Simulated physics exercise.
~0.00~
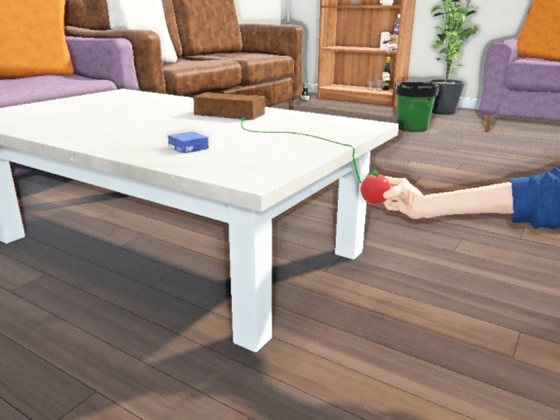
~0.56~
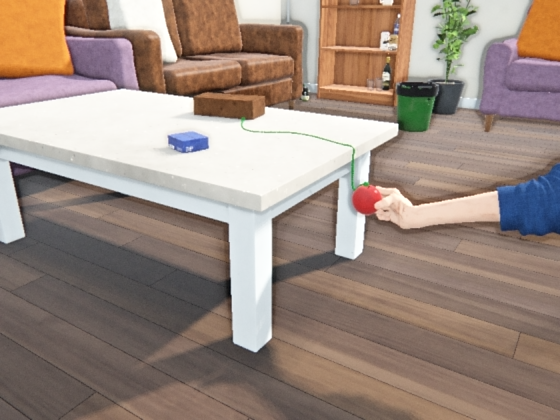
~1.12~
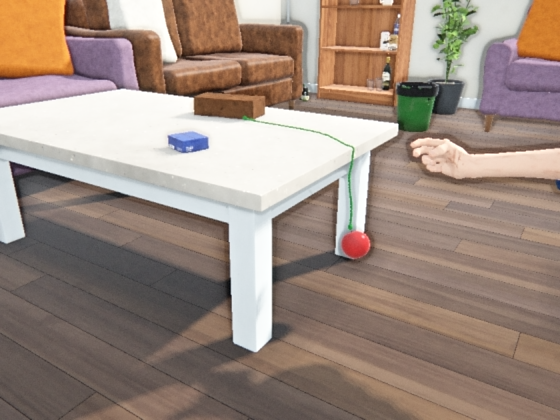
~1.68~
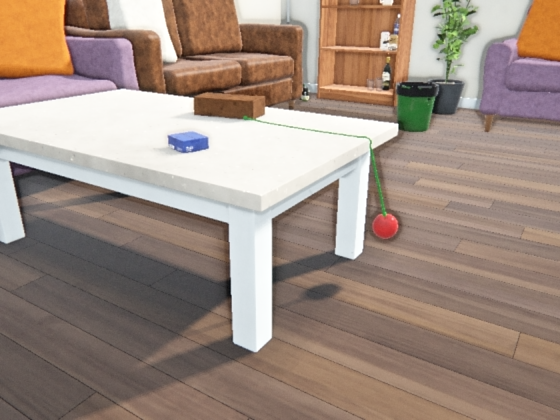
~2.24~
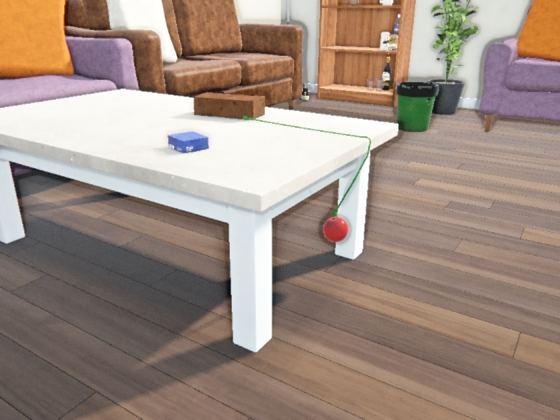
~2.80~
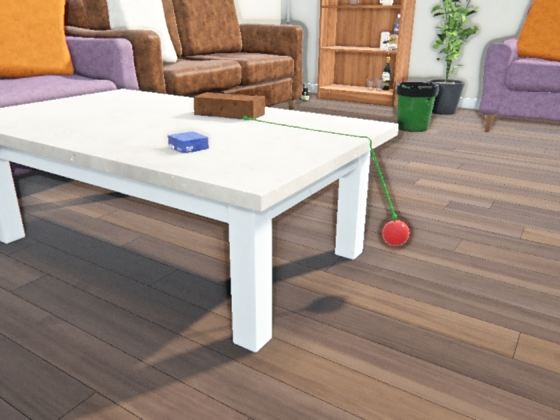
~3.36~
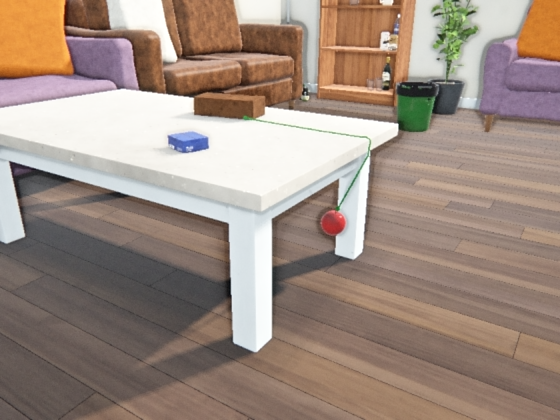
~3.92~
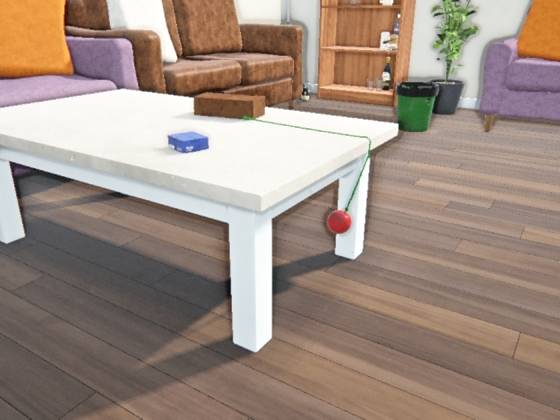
In a living room, a hand releases a red apple tied by green string to a brick, leaving it swinging beside a table.
